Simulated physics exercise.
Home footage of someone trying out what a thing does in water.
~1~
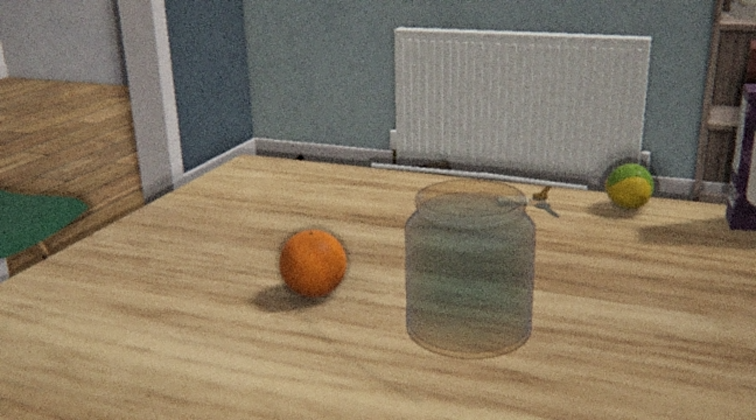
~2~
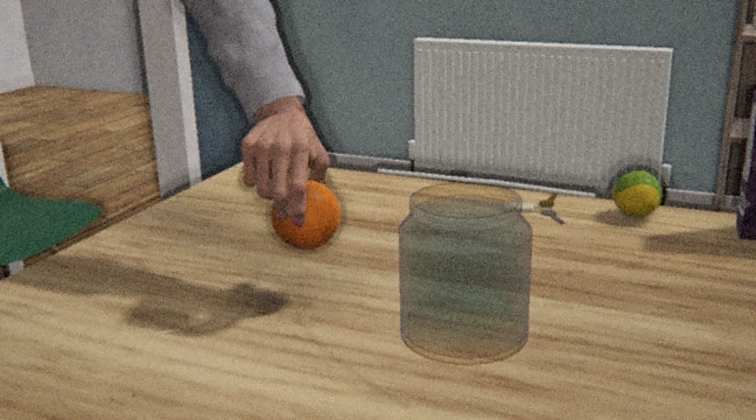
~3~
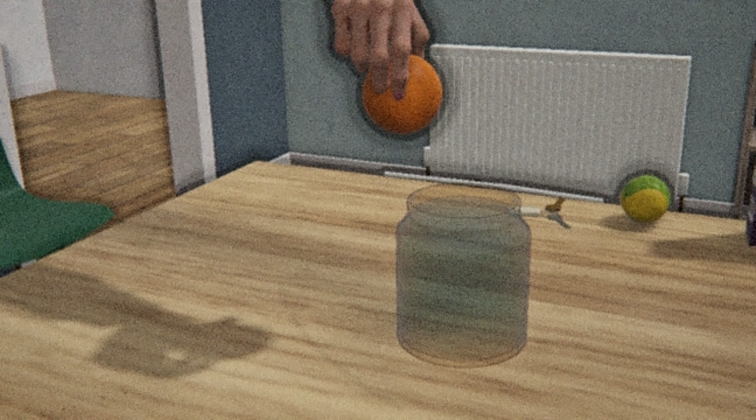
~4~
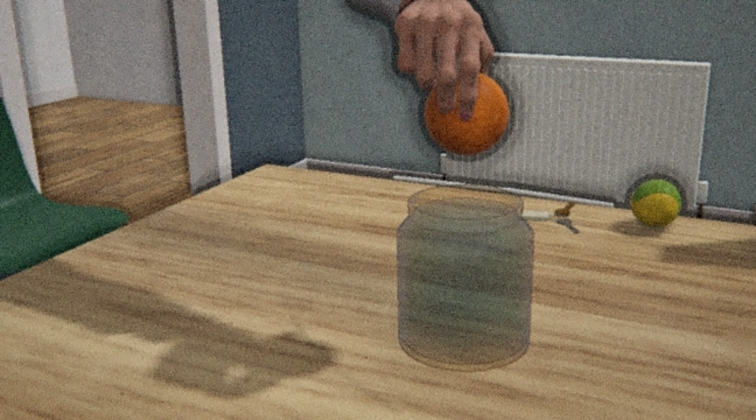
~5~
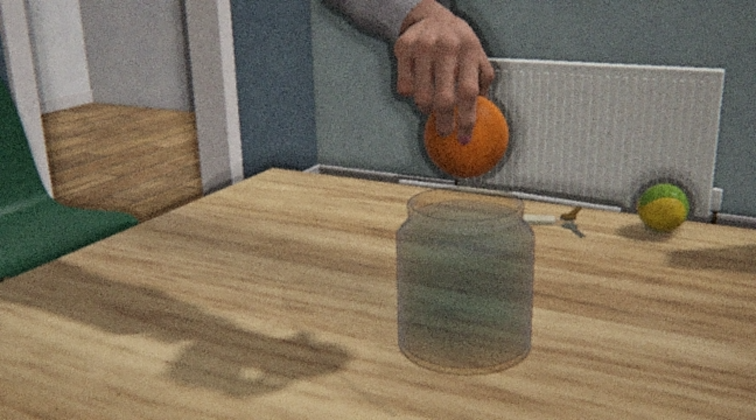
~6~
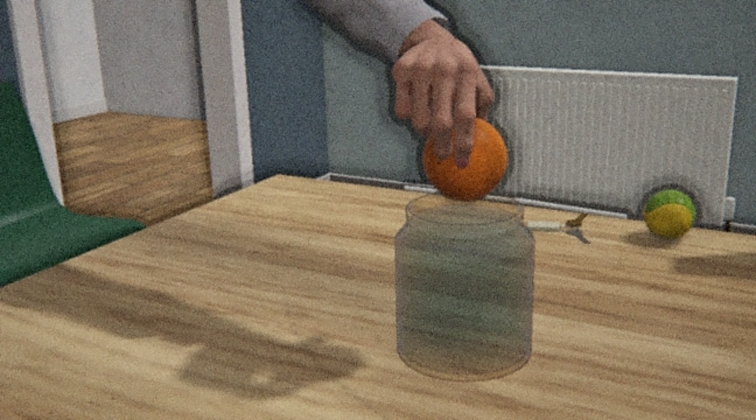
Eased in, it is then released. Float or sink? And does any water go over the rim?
Thing - stays up. Jar - some spills out.
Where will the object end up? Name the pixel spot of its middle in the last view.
It comes to rest near (464, 229).
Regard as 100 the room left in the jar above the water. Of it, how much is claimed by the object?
Around 180 percent.
Next, the orange enters the water; the jar is full to the brim.
After that, the orange comes up again; the jar is full to the brim; it has run over.
Finally, the orange rides on the surface; the jar is full to the brim; it has run over.
